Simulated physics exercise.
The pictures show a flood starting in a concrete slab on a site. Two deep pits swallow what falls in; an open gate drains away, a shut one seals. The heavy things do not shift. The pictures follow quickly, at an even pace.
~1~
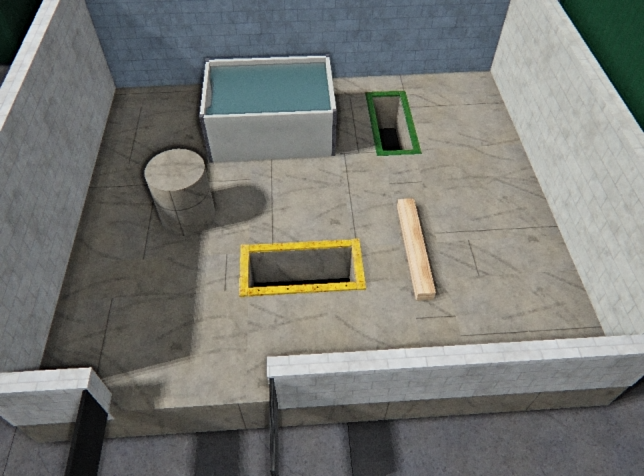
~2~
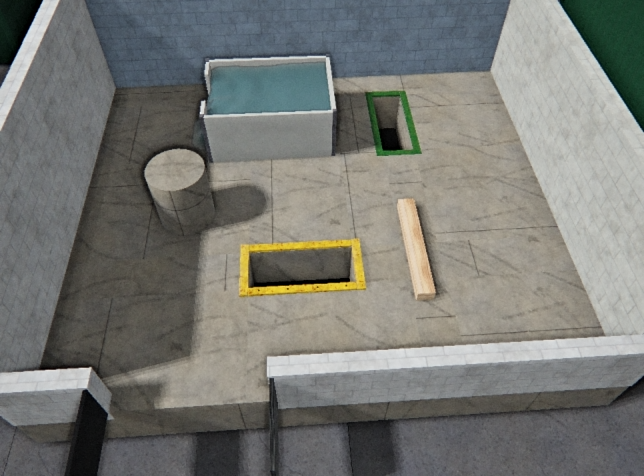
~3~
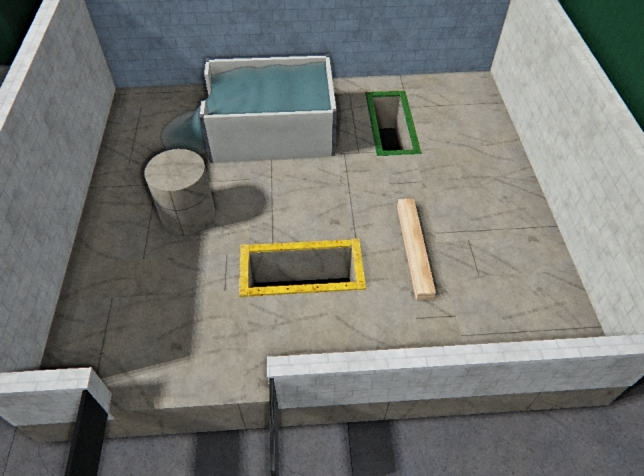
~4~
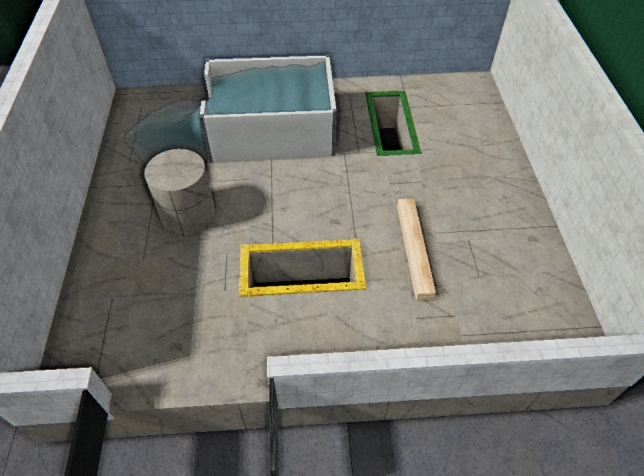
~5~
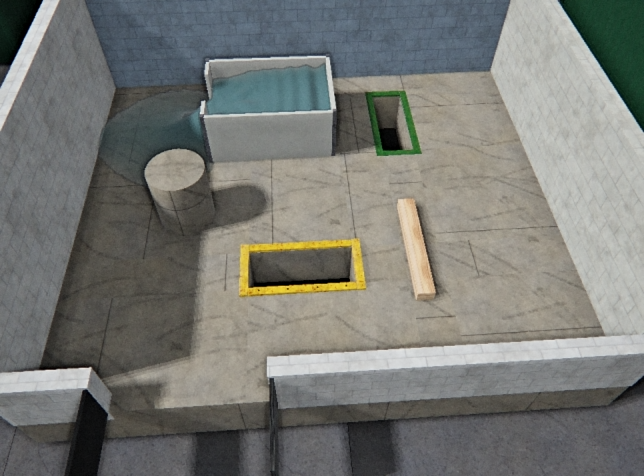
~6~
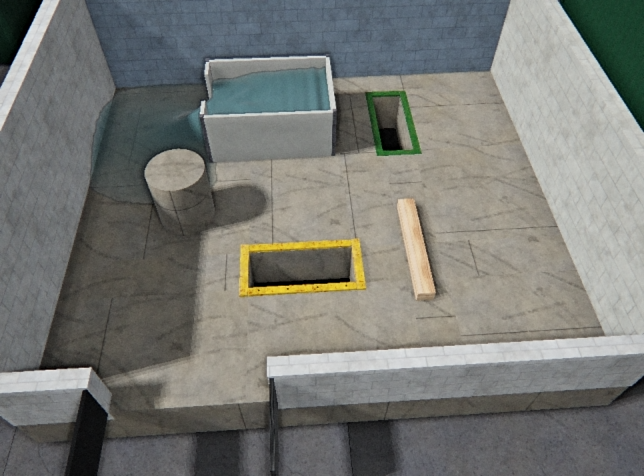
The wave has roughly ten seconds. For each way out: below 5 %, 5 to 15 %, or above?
The gate takes above 15 %; the yellow pit takes not even 5 %; the green pit takes between 5 and 15 %.
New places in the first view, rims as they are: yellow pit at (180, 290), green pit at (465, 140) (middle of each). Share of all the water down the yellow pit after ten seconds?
Parts in a hundred: Yellow 10.
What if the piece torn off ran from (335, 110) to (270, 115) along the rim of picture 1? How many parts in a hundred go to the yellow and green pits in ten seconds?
In per cent: Yellow 40, green 2.
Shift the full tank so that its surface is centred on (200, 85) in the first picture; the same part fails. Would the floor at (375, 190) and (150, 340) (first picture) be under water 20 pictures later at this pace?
In that order: No water, awash.
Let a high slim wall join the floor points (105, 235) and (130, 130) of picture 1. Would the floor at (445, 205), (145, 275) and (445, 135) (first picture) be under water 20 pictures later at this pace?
In that order: Dry, wet, free of water.
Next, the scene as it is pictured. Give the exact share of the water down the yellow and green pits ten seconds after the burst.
About 0 and 8 per cent.
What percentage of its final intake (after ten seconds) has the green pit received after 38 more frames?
Some 45 per cent.
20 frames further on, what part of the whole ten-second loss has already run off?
I make it 5 per cent.
A moment on, water covers 15 % of the floor; the gate 0 %, the yellow pit 0 %, the green pit 0 %.
Next, water covers 25 % of the floor; the gate 0 %, the yellow pit 0 %, the green pit 0 %.
Then, water covers 35 % of the floor; the gate 2 %, the yellow pit 0 %, the green pit 0 %.
Later, water covers 55 % of the floor; the gate 12 %, the yellow pit 0 %, the green pit 3 %.
In the end, water covers 85 % of the floor; the gate 22 %, the yellow pit 0 %, the green pit 8 %.
